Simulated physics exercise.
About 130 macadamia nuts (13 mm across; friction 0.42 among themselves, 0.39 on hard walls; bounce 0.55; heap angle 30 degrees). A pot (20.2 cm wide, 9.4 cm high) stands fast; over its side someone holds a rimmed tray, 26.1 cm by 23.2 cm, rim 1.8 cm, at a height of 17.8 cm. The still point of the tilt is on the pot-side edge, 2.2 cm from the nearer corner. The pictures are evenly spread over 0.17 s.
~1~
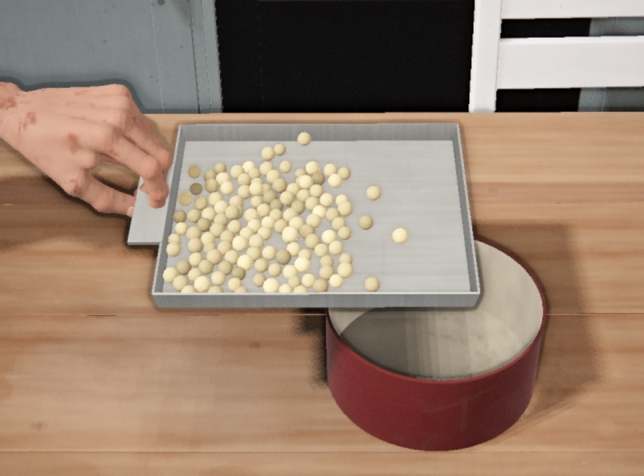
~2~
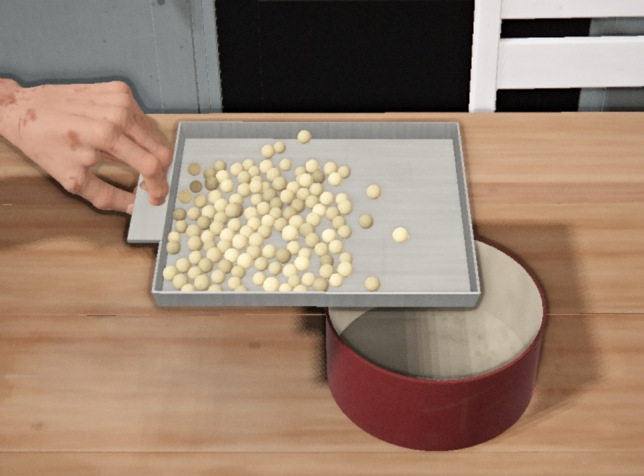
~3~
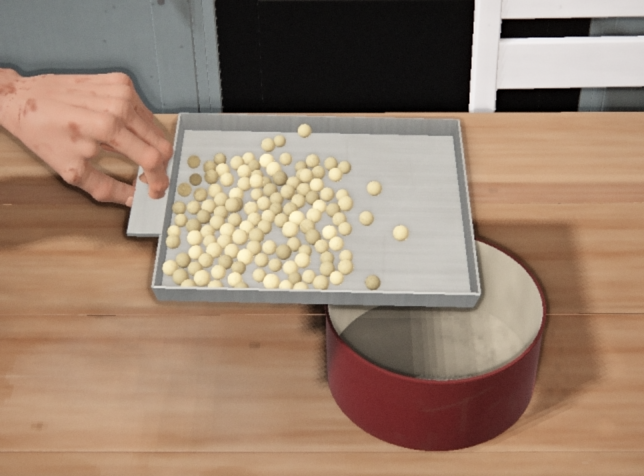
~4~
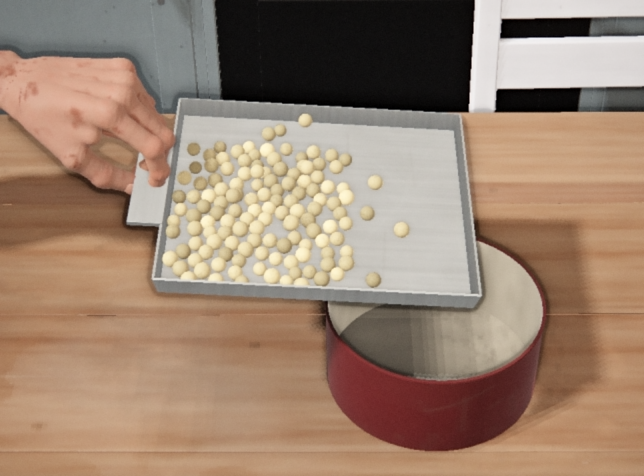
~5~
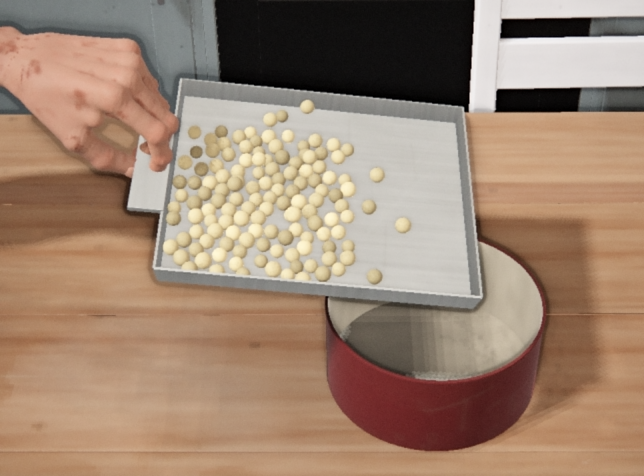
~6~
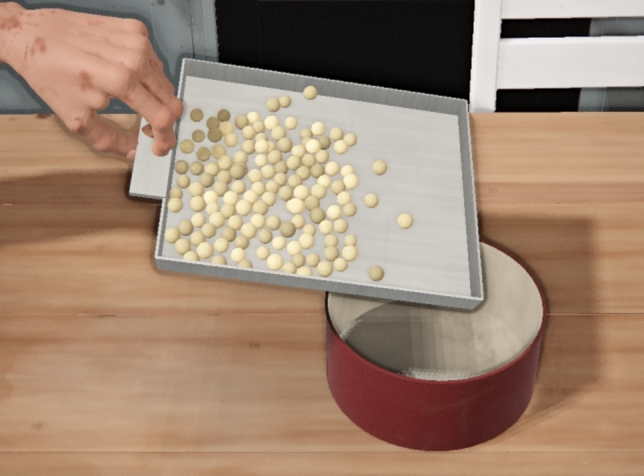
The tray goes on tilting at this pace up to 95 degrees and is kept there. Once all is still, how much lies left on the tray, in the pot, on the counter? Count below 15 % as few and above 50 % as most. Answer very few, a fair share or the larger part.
Left on the tray: Very few; in the pot: Very few; on the counter: The larger part.
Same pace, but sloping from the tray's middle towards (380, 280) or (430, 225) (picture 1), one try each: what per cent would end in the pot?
About 0 and 30 per cent.
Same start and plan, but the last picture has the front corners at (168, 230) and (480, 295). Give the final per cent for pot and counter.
Pot 5, counter 95.
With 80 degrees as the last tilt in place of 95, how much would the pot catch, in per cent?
It would be near 0 per cent.
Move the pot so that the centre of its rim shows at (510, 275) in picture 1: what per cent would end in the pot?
About 0 per cent.
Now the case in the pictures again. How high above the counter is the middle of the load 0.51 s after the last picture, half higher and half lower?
Roughly 22 cm.
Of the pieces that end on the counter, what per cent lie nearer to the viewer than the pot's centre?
About 100 per cent.
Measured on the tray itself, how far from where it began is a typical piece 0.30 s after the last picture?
Some 8 cm.
Then, 0.30 s after the last picture, tilt 53 degrees; the tray holds 100 %, the pot 0 %.
Then, 0.51 s after the last picture, tilt 81 degrees; the tray holds 70 %, the pot 0 %.
Then, 0.83 s after the last picture, tilt 95 degrees; the tray holds 0 %, the pot 0 %.
In the end, tray 0 %, pot 0 %, counter 100 %.
